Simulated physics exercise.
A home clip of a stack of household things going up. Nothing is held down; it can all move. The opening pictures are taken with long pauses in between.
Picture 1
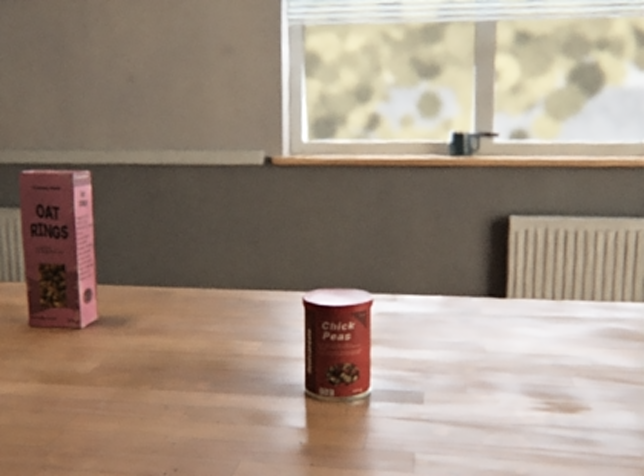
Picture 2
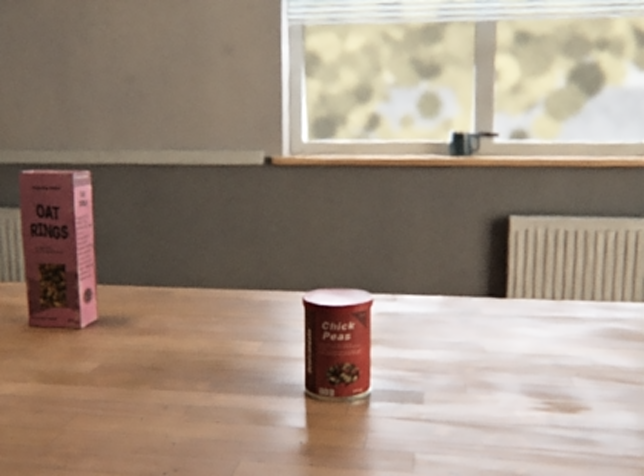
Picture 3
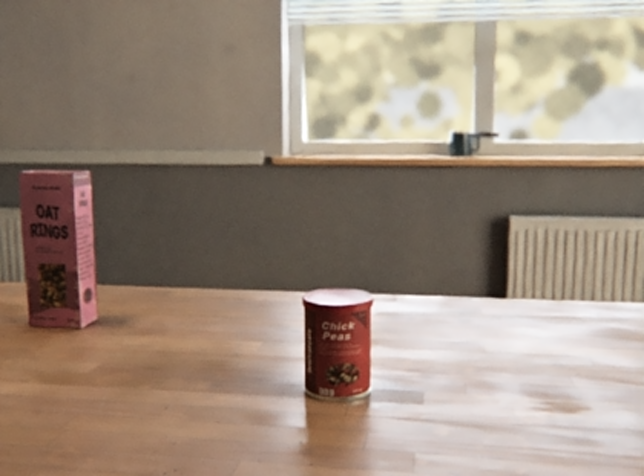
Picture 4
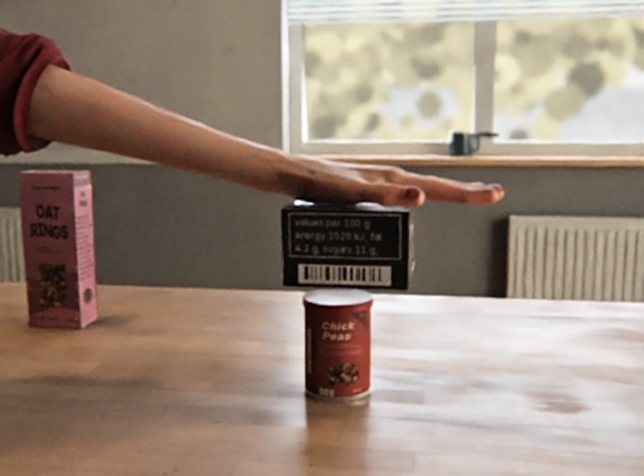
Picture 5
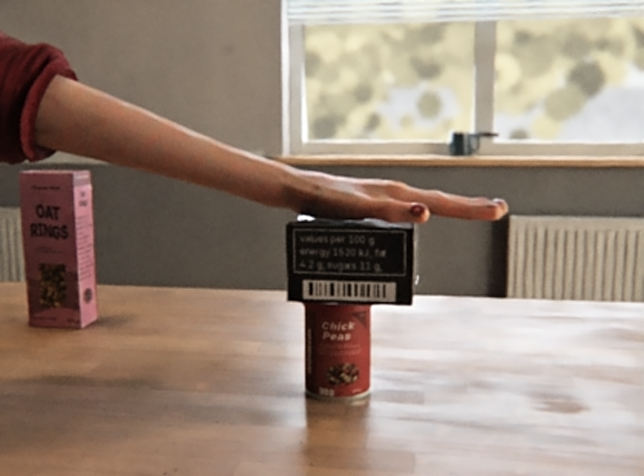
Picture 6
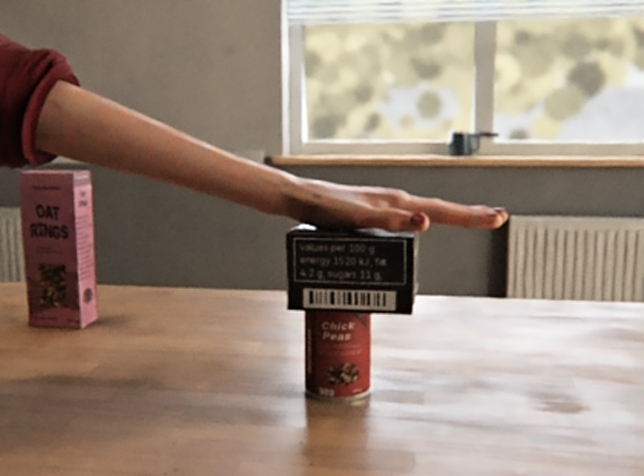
At the start, a red can of chick peas stands alone on a wooden table, with a pink oat rings box to the left, and nothing moves. Then an arm in a red sleeve reaches in from the left with a black box under its hand, lowering it onto the can, where the hand rests on top.
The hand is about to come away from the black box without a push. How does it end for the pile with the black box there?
You'll see everything stays upright.
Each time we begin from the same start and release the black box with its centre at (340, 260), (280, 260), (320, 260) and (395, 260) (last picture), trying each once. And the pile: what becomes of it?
Well, the first time it stays intact, the second time it tips over, the third time it stays intact, and the fourth time it tips over.
Then, 1.00 s after the last picture, nothing has stirred.
Then, 2.10 s after the last picture, black box resting near (358, 261).
At rest, all 3 in place. Seen from the same camera at the end, black box near (359, 261). The pile holds.
